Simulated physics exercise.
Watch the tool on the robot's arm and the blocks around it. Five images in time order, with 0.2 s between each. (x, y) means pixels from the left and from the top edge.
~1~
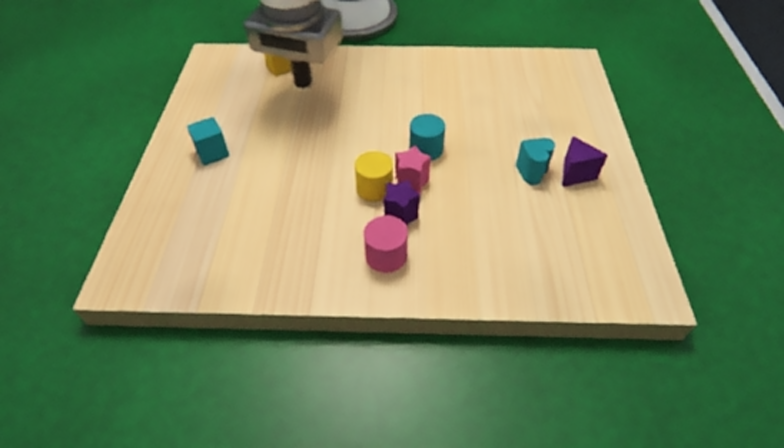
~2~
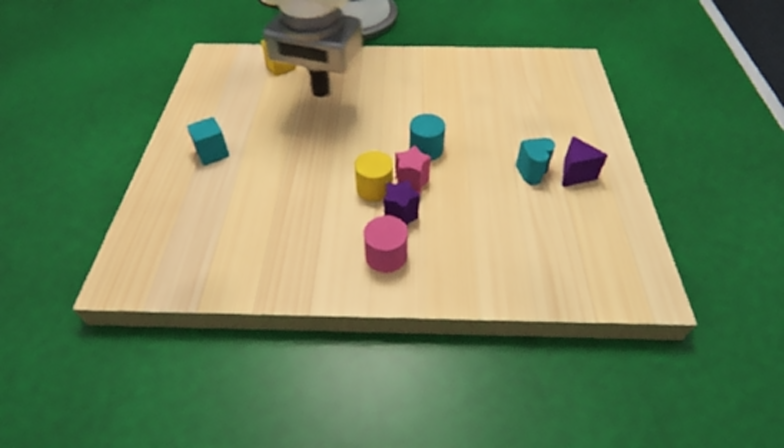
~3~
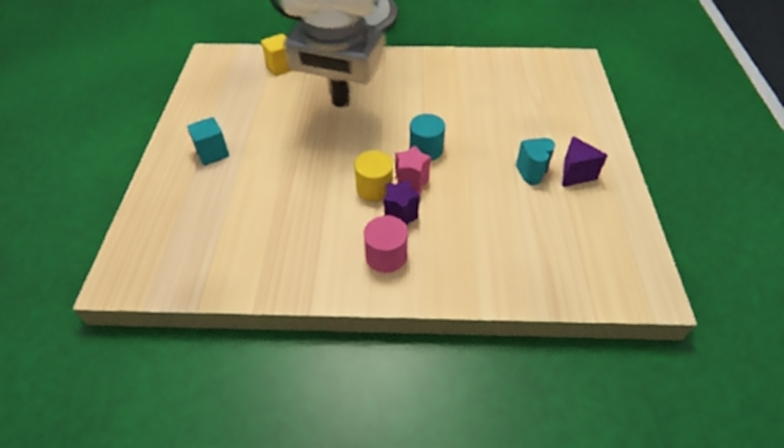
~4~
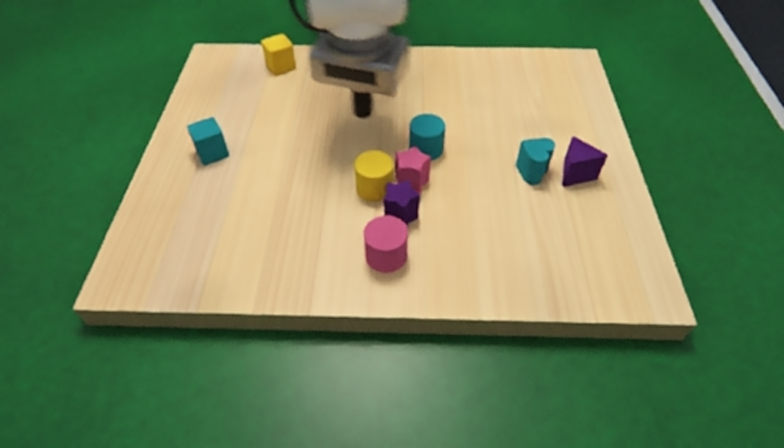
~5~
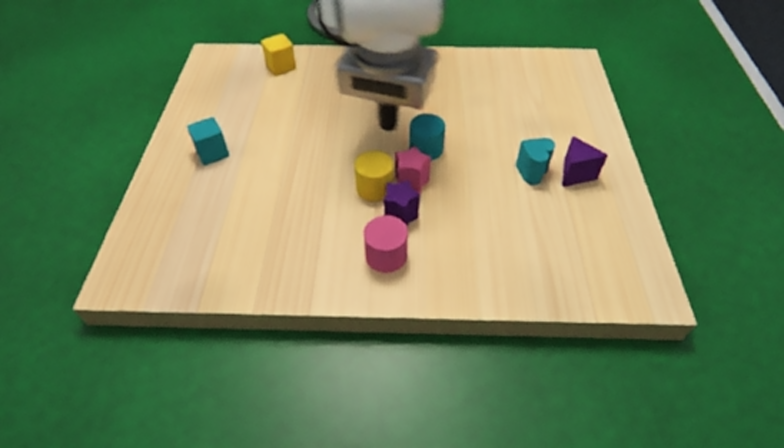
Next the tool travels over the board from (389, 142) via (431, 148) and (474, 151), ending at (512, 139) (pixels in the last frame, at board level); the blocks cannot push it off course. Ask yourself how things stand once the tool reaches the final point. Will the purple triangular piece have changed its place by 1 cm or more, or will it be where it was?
That block stays.
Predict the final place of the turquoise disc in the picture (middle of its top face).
It should be at (510, 141) by then.
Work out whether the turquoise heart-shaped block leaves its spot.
It gets displaced.
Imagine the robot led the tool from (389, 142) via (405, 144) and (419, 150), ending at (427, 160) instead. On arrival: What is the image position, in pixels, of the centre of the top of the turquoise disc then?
I predict (458, 135).
On the path given first. One third of the way, tool (432, 131); turquoise disc (460, 130).
Two thirds of the way, tool (478, 134); turquoise disc (501, 140).
At the end, tool (515, 122); turquoise disc (510, 141); turquoise heart-shaped block (548, 151); purple triangular piece unmoved.
